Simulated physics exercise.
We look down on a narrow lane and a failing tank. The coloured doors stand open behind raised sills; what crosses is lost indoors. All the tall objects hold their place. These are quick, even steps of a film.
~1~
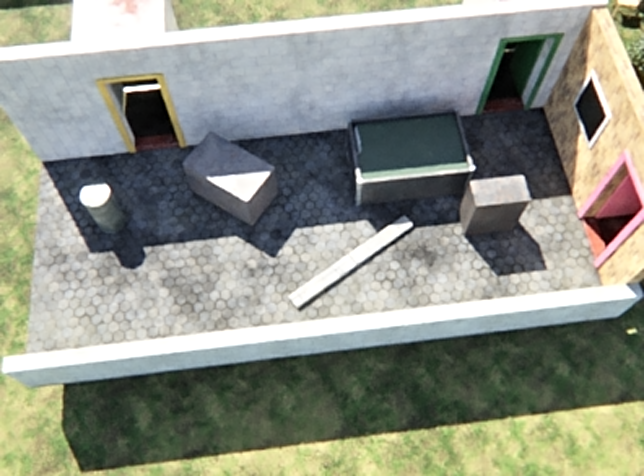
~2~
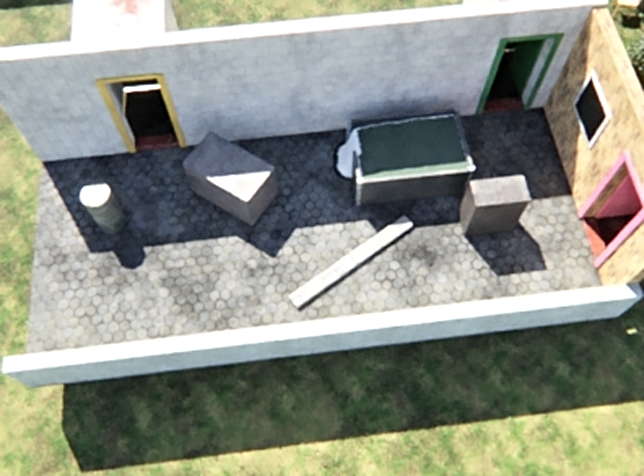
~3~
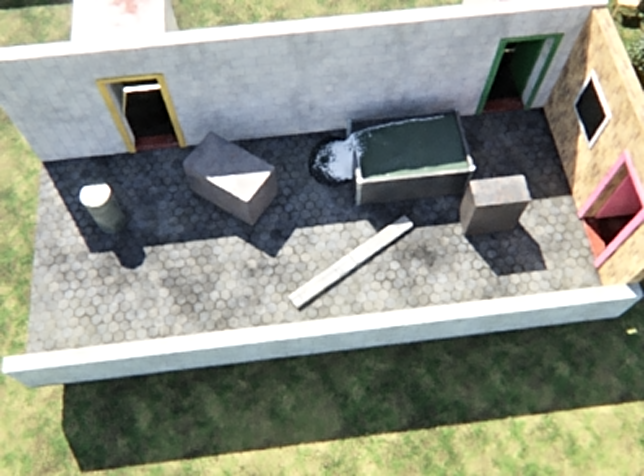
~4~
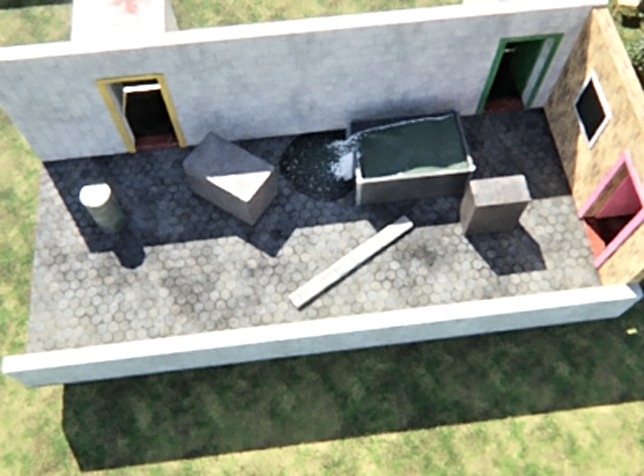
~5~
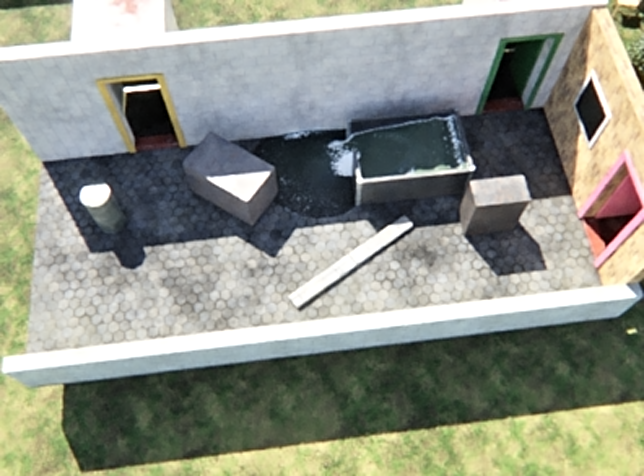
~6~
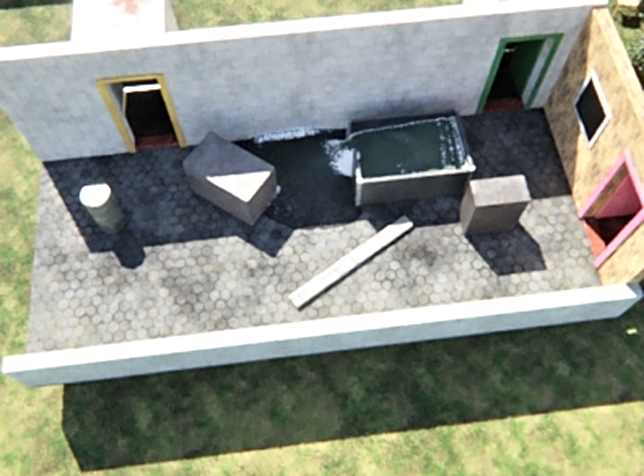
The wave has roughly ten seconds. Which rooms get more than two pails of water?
In the end: The yellow door stays under that; the green door stays under that; the pink door stays under that.
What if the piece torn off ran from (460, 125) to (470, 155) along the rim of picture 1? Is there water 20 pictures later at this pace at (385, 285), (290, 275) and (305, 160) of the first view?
As listed: No water, free of water, not flooded.
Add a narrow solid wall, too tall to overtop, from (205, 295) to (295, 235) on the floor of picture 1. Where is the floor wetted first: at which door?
It is the yellow door.
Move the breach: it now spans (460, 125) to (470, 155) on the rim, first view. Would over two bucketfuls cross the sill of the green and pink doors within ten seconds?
One by one: The green door goes over, the pink door takes more.
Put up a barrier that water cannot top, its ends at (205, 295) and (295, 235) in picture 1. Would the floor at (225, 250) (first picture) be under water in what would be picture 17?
Answer: Awash.
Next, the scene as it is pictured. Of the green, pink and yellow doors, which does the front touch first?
First comes the yellow door.
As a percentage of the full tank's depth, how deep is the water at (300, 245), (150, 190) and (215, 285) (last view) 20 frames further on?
About 2, 4 and 2 per cent.
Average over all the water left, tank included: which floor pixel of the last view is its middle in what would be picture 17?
I would point to (330, 174).
A moment on, water covers 15 % of the floor; the yellow door wet at the sill, nothing in, the green door not reached, the pink door not reached.
Next, water covers 30 % of the floor; the yellow door wet at the sill, nothing in, the green door not reached, the pink door not reached.
Then, water covers 40 % of the floor; the yellow door wet at the sill, nothing in, the green door not reached, the pink door not reached.
Later, water covers 50 % of the floor; the yellow door wet at the sill, nothing in, the green door not reached, the pink door not reached.
In the end, water covers 65 % of the floor; the yellow door wet at the sill, nothing in, the green door wet at the sill, nothing in, the pink door not reached.
